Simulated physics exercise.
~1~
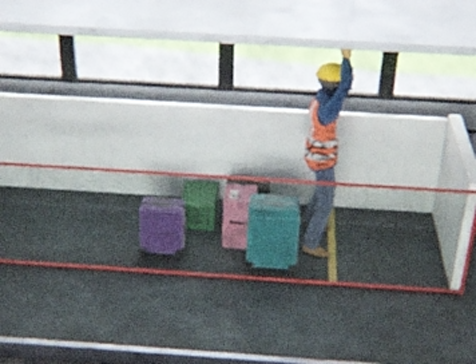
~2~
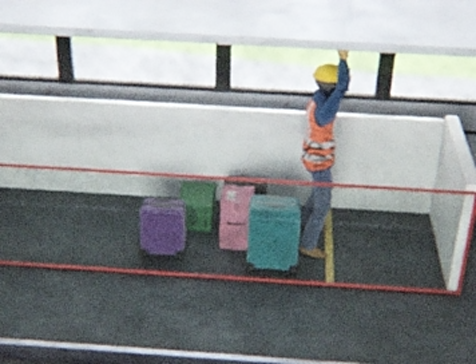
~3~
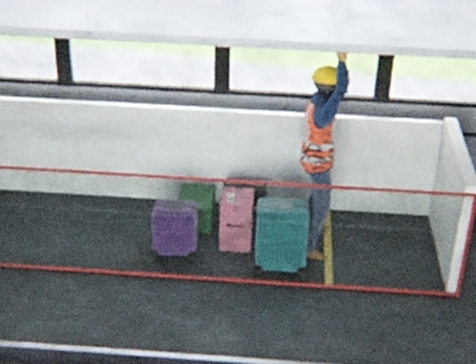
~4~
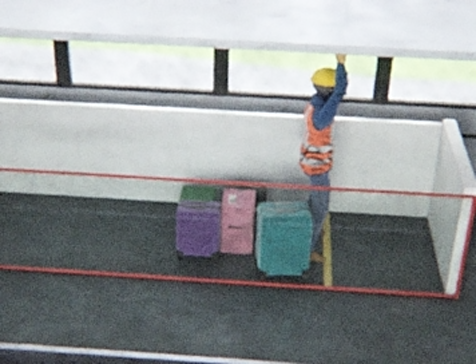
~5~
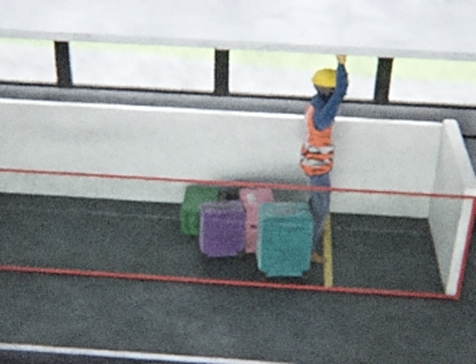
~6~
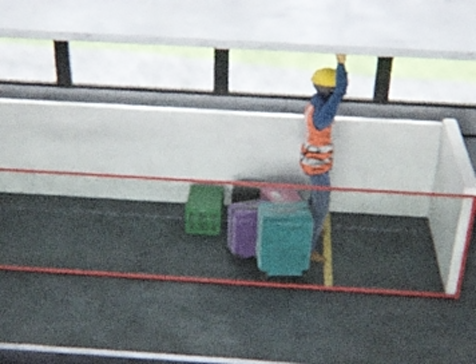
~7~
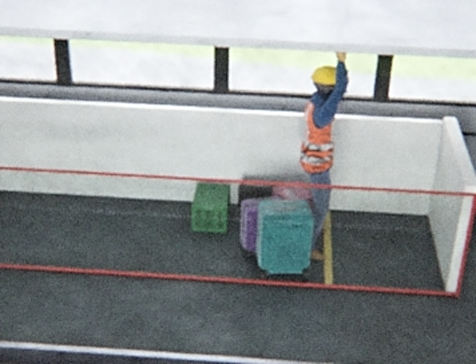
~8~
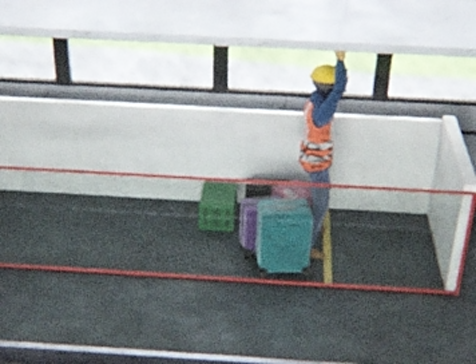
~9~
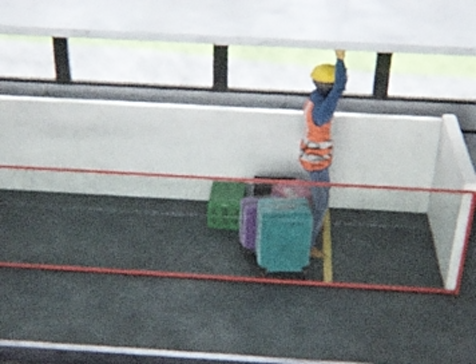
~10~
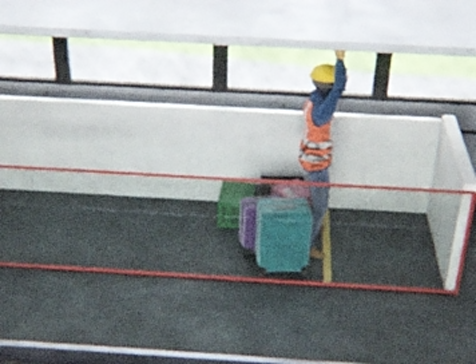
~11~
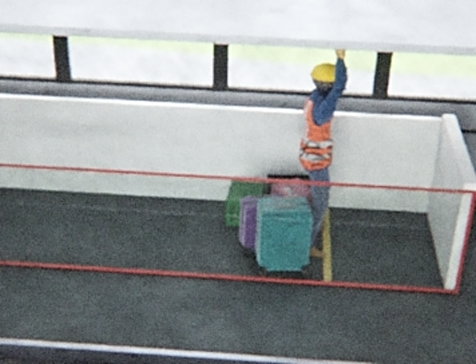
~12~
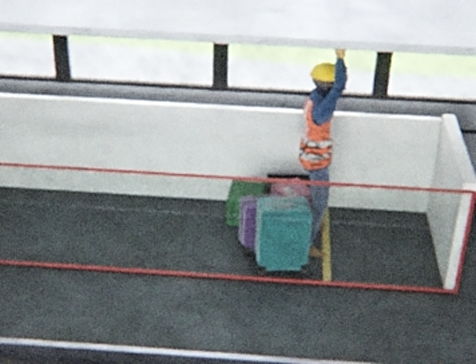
To begin with, a worker in a yellow helmet and orange vest grips an overhead rail in a tram bay, with loose luggage standing just left of a yellow line on the floor. The small purple case starts rolling right, passing in front of the green crate, while the big teal case edges slightly over. The purple case then nears the pink pack, which shifts right behind the teal case. Next the dark carton and the green crate slide right more slowly. Finally everything rests upright, bunched by the passenger's legs, short of the line.
